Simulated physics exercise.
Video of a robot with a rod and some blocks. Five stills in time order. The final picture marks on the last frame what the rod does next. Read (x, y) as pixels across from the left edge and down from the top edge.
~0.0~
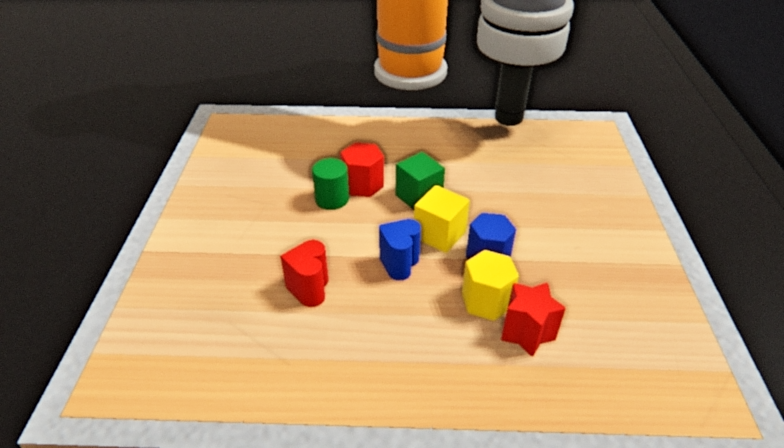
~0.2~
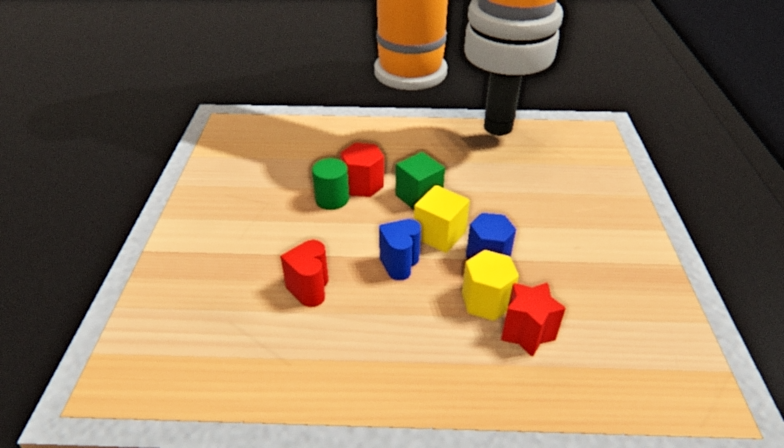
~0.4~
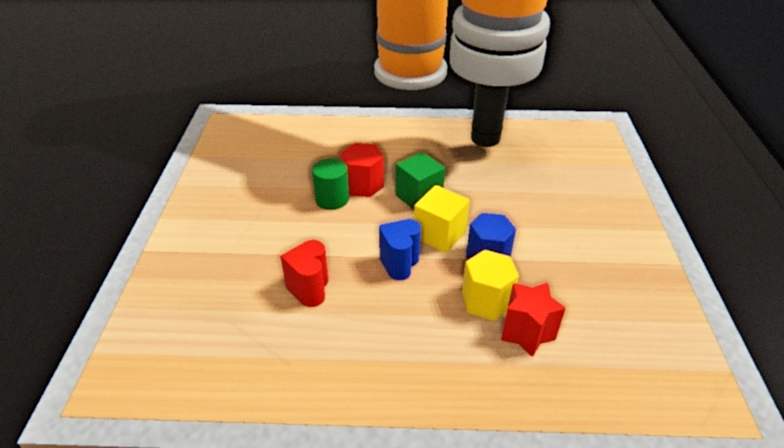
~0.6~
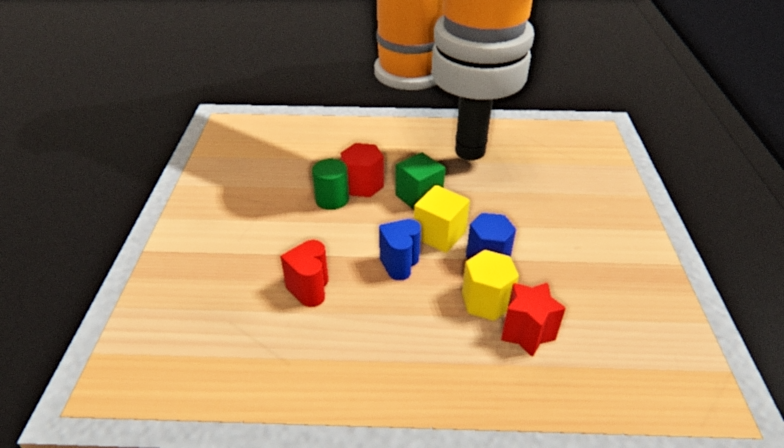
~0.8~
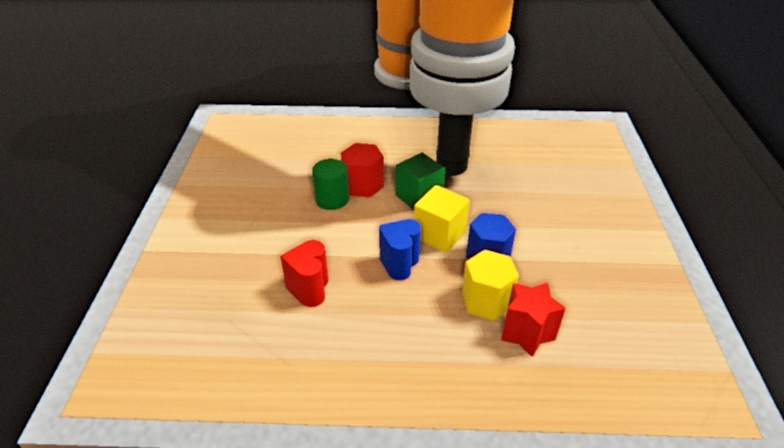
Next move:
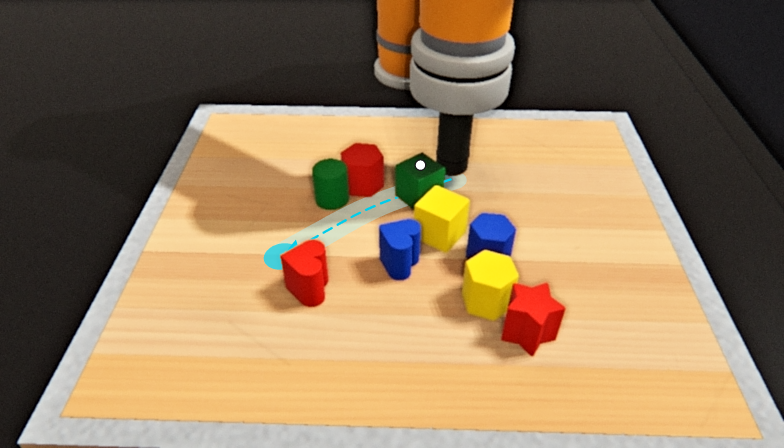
An orange and grey robot arm with a black rod hangs over the far edge of a light wooden board with a grey border, seen from above at an angle. Red, green, blue and yellow blocks sit across the middle, with a heart at left and a star at right. The rod glides left and nearer, close beside the green square block, while the blocks and camera stay still.
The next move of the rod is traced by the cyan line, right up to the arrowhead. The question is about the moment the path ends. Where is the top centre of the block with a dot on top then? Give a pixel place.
Around pixel (348, 217).
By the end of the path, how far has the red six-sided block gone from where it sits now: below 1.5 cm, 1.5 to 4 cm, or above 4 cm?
Distance: Below 1.5 cm.
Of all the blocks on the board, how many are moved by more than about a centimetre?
I'd put the number at one.
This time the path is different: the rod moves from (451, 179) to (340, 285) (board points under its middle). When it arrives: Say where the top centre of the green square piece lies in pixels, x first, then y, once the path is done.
I predict (357, 192).
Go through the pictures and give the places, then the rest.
In the first frame, tip of the rod at (509, 119), middles of tops, red six-sided block at (362, 153), green square piece at (420, 165).
In the second frame, rod at (498, 129), nothing pushed.
In the third frame, rod at (485, 140), nothing pushed.
In the fourth frame, rod at (470, 153), nothing pushed.
In the fifth frame, rod at (452, 167), red six-sided block at (362, 153), green square piece at (420, 165).
The line goes from (451, 179) through (395, 198) and (340, 223) to (282, 256); the dot is on the green square piece.
The first path, step by step. One third of the way, rod at (395, 186); green square piece at (379, 187), turned 40° anticlockwise.
Two thirds of the way, rod at (338, 212); green square piece at (349, 215), turned 85° anticlockwise.
At the end, rod at (280, 244); red six-sided block unmoved; green square piece at (348, 217), turned 95° anticlockwise.
